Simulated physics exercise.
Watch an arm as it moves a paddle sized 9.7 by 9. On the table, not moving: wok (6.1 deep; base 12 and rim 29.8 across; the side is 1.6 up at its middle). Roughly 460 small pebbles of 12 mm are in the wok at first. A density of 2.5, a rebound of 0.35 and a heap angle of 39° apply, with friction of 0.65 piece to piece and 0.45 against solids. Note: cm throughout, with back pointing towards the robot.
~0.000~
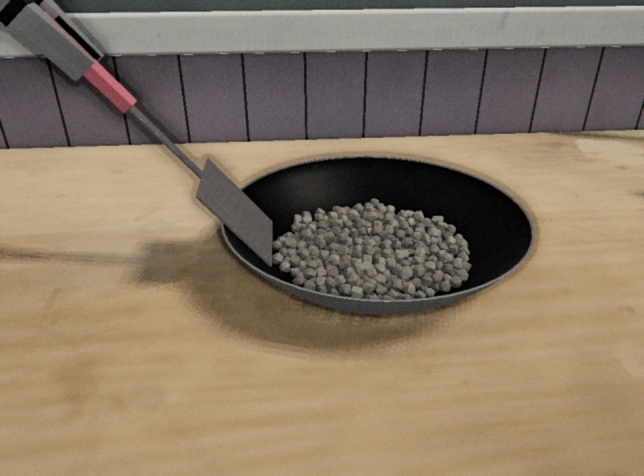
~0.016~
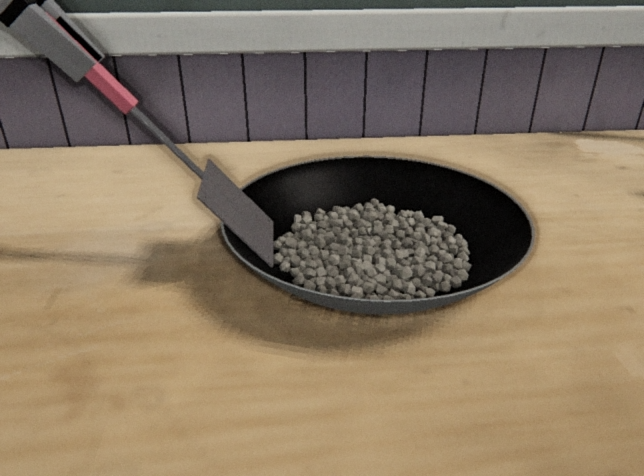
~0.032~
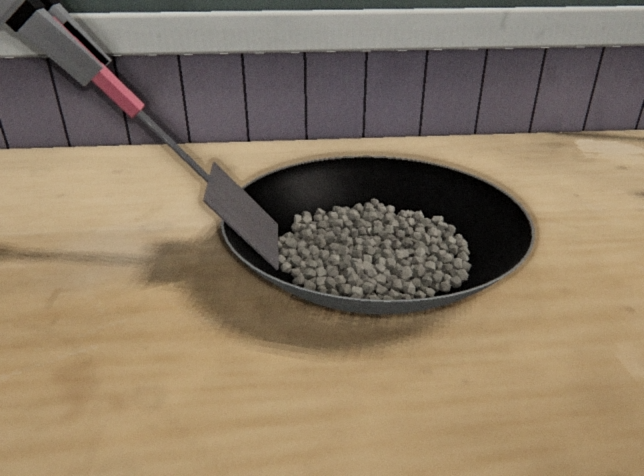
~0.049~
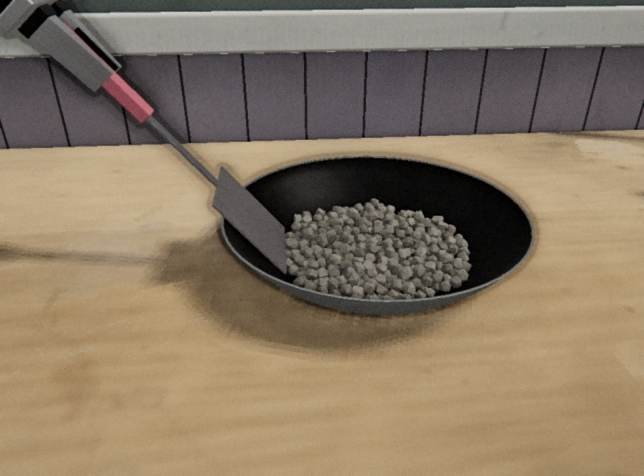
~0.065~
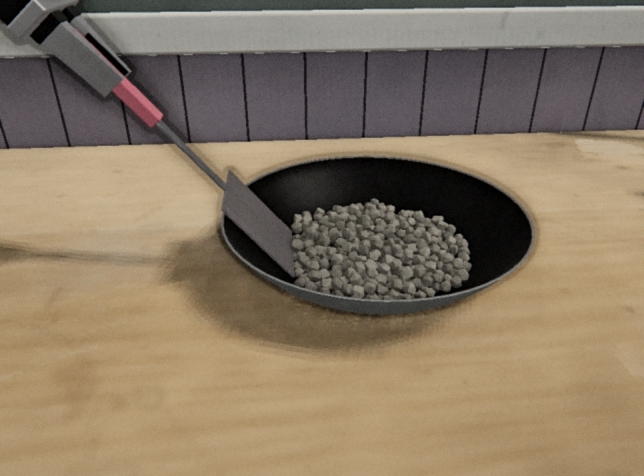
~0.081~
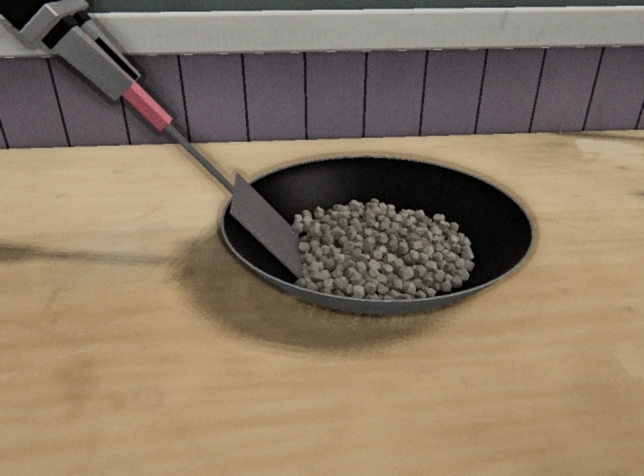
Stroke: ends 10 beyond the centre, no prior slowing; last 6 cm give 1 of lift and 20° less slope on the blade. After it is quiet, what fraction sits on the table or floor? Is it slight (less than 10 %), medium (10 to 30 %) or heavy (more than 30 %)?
Medium.
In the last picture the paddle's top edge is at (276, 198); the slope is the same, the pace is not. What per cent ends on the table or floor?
Share: Roughly 40 %.
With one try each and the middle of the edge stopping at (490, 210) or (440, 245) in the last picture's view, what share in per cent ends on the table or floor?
About 40 and 5 per cent.
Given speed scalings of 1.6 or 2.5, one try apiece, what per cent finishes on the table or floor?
Estimates in order: 30 per cent, 45 per cent.
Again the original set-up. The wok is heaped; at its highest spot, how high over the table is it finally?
8.5 cm.
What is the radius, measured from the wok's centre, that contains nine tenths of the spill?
About 25 cm.
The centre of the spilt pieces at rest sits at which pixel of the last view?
About (548, 251).
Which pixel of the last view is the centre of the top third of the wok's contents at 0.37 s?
Around (481, 214).
After 0.23 s, sloping 51°, highest piece 7 above the table; 458 in the wok.
After 0.37 s, sloping 45°, highest piece 8 above the table; 452 in the wok, 6 on the blade or in flight.
After 0.64 s, sloping 31°, highest piece 8 above the table; 358 in the wok, 94 on the table or floor, 6 on the blade or in flight.
After 1.69 s, sloping 31°, highest piece 8 above the table; 356 in the wok, 102 on the table or floor.
At rest, 356 in the wok, 102 on the table or floor. That is 22 % on the table or floor.
